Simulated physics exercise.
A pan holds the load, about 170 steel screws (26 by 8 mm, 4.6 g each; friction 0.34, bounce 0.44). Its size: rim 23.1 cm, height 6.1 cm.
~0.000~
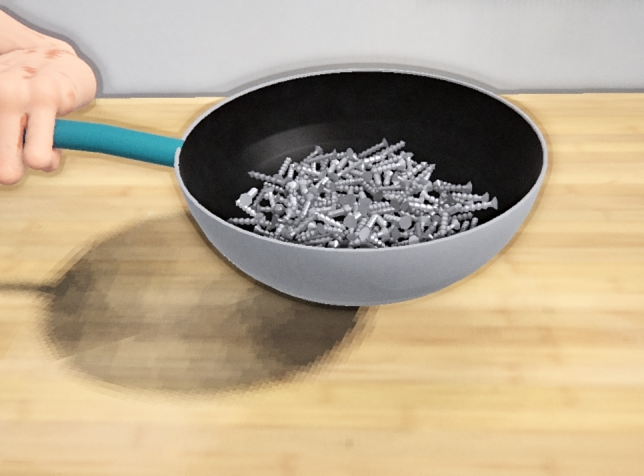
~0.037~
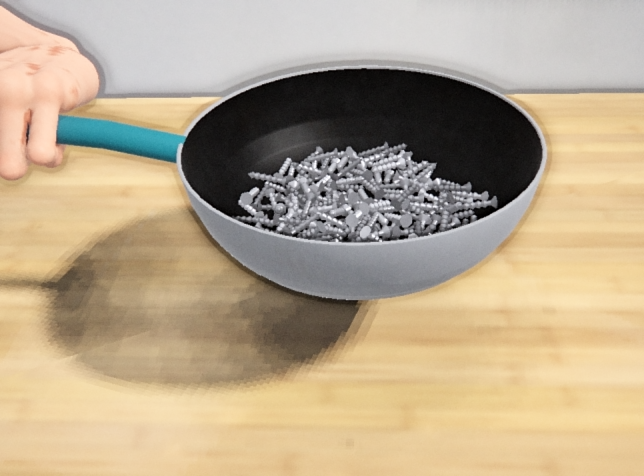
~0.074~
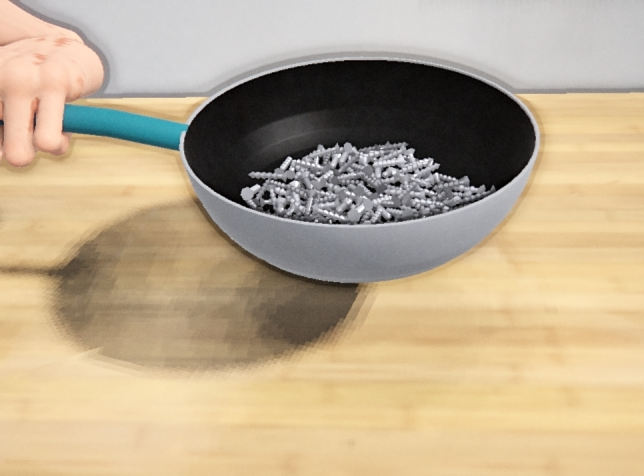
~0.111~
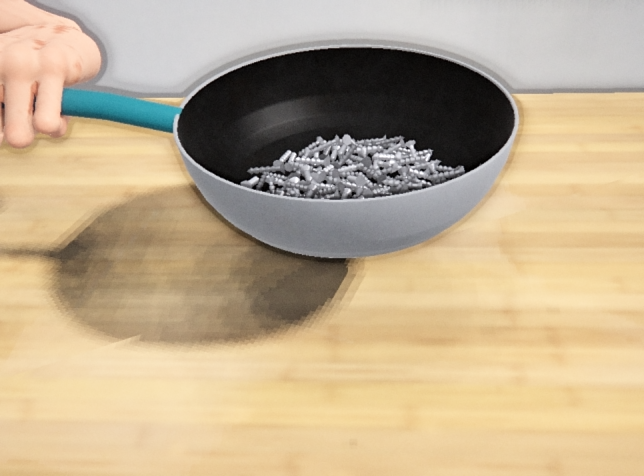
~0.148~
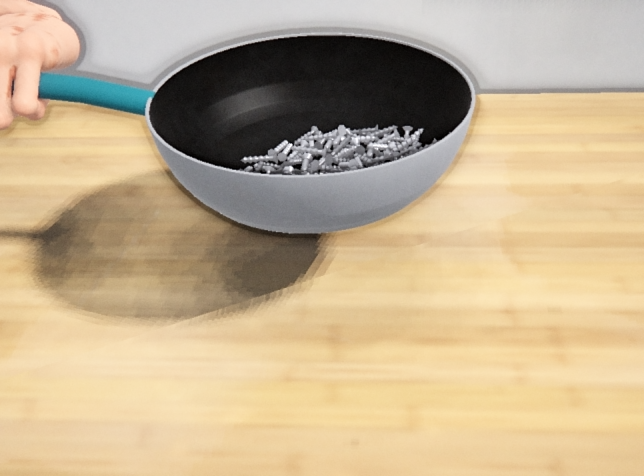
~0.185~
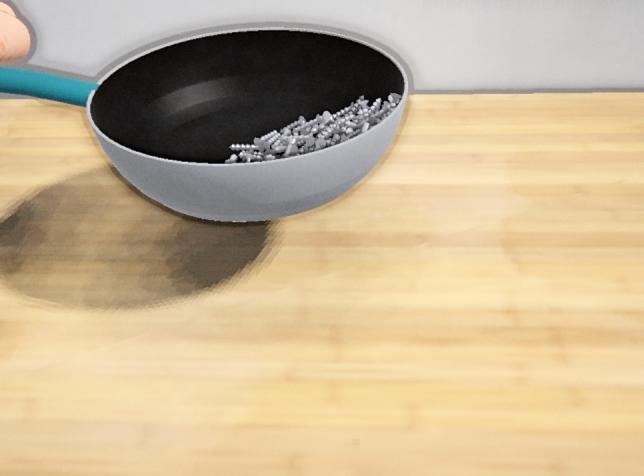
A grey pan with a black inside and a teal handle, gripped by a hand at the left and holding a heap of steel screws, rises slightly above a wooden surface. It then moves up and back, swinging left more quickly, as the screws slide together toward the pan's right side.
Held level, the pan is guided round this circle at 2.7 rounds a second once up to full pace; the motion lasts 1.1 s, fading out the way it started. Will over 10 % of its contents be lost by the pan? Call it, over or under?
My call: Over.
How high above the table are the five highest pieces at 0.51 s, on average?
Roughly 18 cm.
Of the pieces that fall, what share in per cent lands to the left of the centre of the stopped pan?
I'd put it at close to 50 in a hundred.
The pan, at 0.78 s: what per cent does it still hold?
About 0 %.
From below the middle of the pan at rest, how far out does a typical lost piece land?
Distance: Around 62 centimetres.
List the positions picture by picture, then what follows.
Pan at (360, 263); tilt 0 degrees; moved 0.0 cm; top of the load at (320, 159), in the first frame.
Pan at (361, 257); tilt 0 degrees; moved 0.6 cm; top of the load at (321, 157), in the second frame.
Pan at (359, 239); tilt 0 degrees; moved 2.2 cm; top of the load at (323, 153), in the third frame.
Pan at (347, 213); tilt 0 degrees; moved 4.9 cm; top of the load at (324, 147), in the fourth frame.
Pan at (315, 188); tilt 0 degrees; moved 8.5 cm; top of the load at (319, 137), in the fifth frame.
Pan at (258, 175); tilt 0 degrees; moved 12.4 cm; top of the load at (391, 113). Its speed is now 1.49 m/s, in the sixth frame.
After 0.51 s, fallen left of where it stops 15 %, pan 10 %, in the air 80 %; middle of the pieces not yet landed near (84, 423).
After 0.78 s, fallen right of where it stops 25 %, fallen in front of where it stops 35 %, fallen left of where it stops 30 %, fallen behind where it stops 10 %.
After 1.02 s, fallen right of where it stops 25 %, fallen in front of where it stops 40 %, fallen left of where it stops 20 %, fallen behind where it stops 10 %.
After 1.26 s, fallen right of where it stops 30 %, fallen in front of where it stops 40 %, fallen left of where it stops 25 %, fallen behind where it stops 10 %.
By 1.5 s all is still; fallen right of where it stops 30 %, fallen in front of where it stops 40 %, fallen left of where it stops 25 %, fallen behind where it stops 10 %.
